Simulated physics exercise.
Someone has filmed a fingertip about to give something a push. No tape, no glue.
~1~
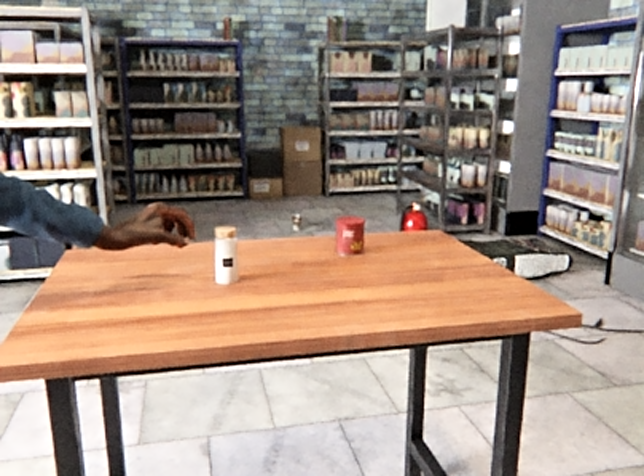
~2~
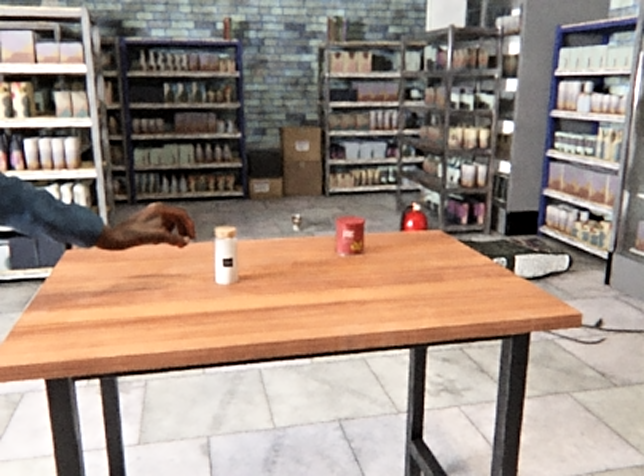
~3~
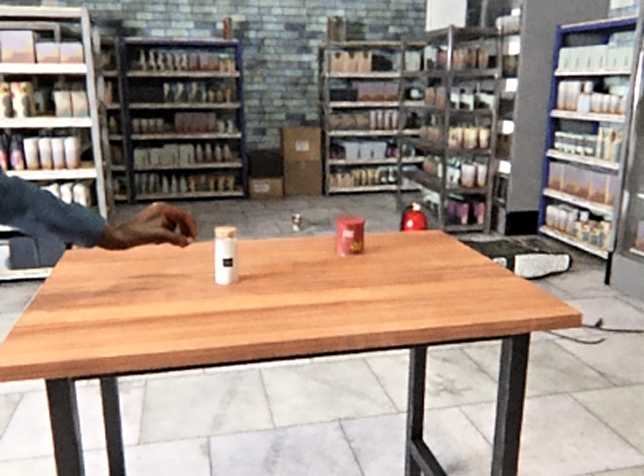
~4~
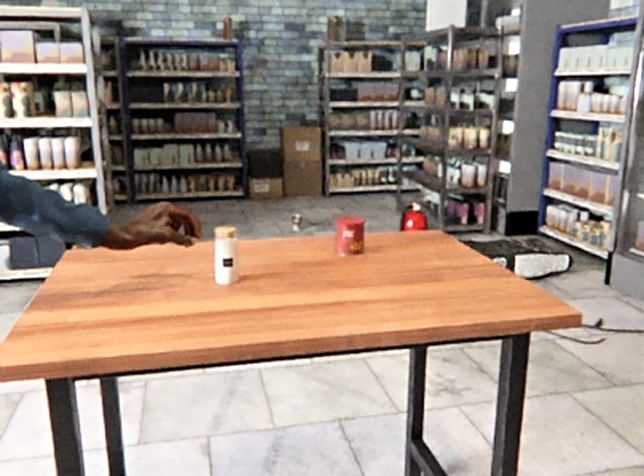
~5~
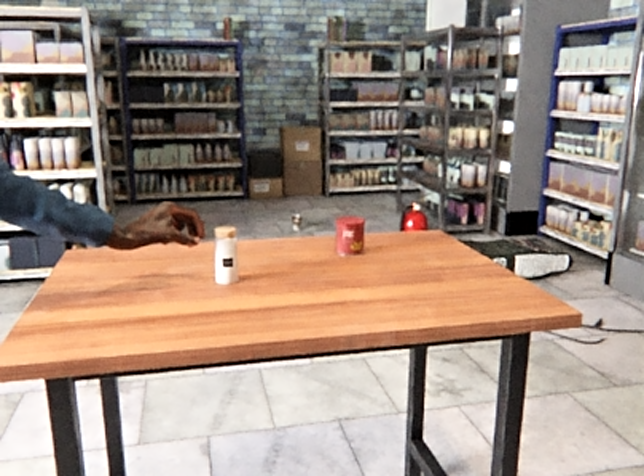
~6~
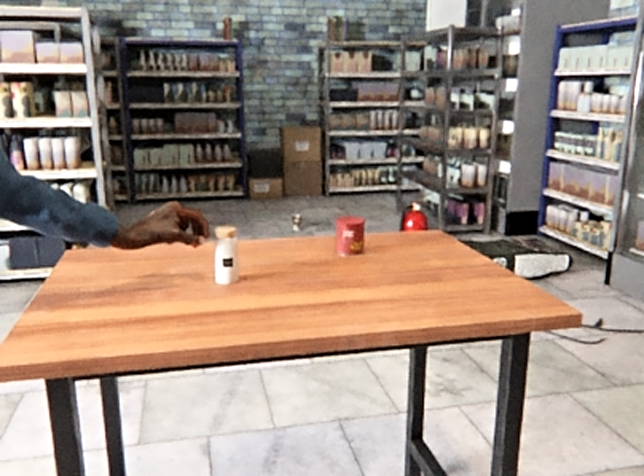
A hand inching right toward a white shaker on a wooden table, the shaker and a red container staying still.
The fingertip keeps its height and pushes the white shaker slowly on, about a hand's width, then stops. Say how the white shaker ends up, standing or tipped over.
The white shaker topples.
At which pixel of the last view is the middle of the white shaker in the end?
At about (266, 268).
Then, 0.40 s on from there, white shaker turned 17° from how it was put near (235, 253).
Then, 0.70 s on from there, white shaker turned 60° from how it was put near (255, 257).
Then, 0.80 s on from there, white shaker on its side near (266, 268).
In the end, toppled on the table, white shaker. At the end, from the last picture's camera, white shaker near (266, 268).
